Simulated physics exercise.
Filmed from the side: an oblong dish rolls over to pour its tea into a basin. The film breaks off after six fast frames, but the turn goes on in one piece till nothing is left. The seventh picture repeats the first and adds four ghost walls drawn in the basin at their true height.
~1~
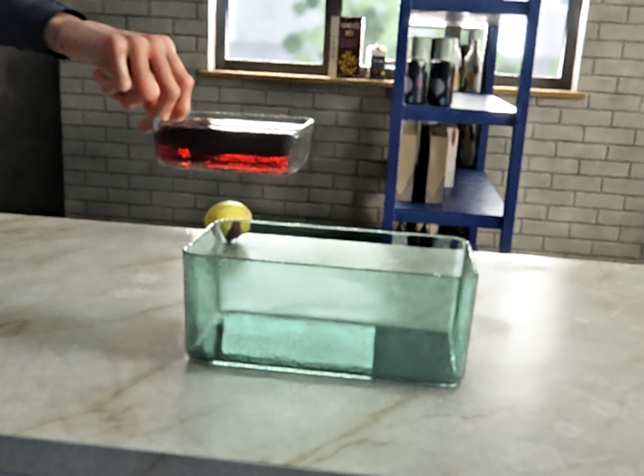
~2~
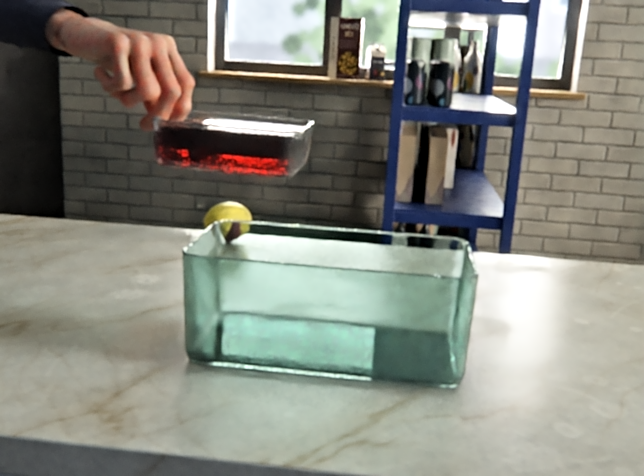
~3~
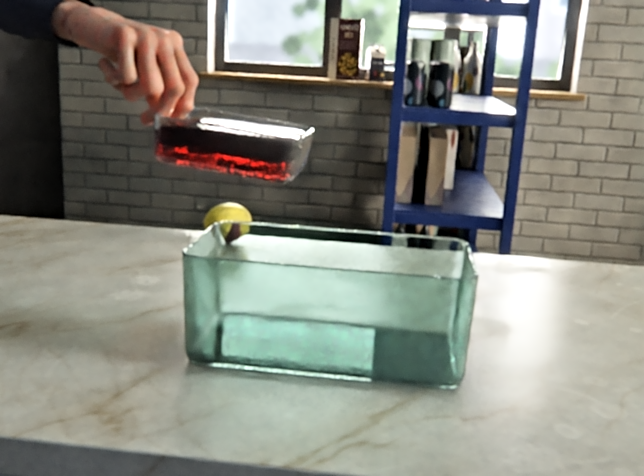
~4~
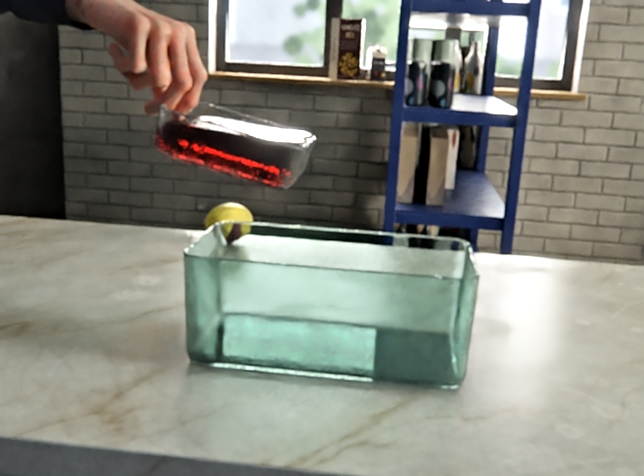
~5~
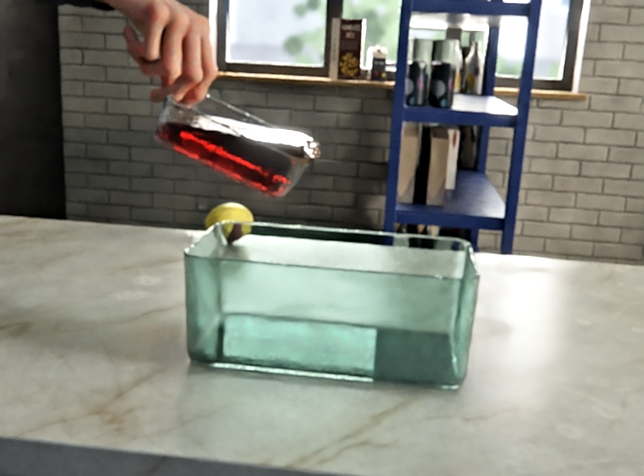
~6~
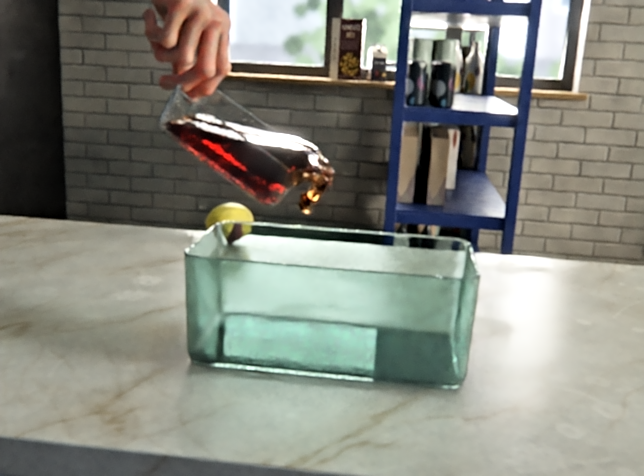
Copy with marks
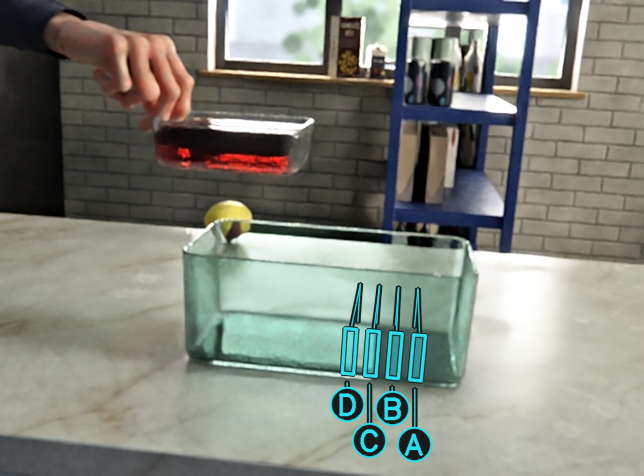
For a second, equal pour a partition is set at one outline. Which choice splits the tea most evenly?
Position D does it best.
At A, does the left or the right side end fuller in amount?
More ends on the left.
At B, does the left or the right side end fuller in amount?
More ends on the left.
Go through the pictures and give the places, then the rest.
Upright, lip at (305, 123); basin from (187, 357) to (463, 384); nothing has left yet.
Upright, lip at (305, 126); nothing has left yet.
Tipped about 6°, lip at (306, 132); nothing has left yet.
Tipped about 13°, lip at (308, 141); nothing has left yet.
Tipped about 21°, lip at (308, 152); tea is over the lip, down to (313, 157).
Tipped about 32°, lip at (305, 165); tea is over the lip, down to (310, 205).
On the marked copy, A at (414, 388); B at (392, 386); C at (369, 384); D at (347, 382).
Choosing A, about 94 % ends left of the wall and 3 % right of it.
Choosing B, about 93 % ends left of the wall and 5 % right of it.
Choosing C, about 90 % ends left of the wall and 5 % right of it; 5 % is lost outside.
Choosing D, about 53 % ends left of the wall and 45 % right of it; 3 % is lost outside.
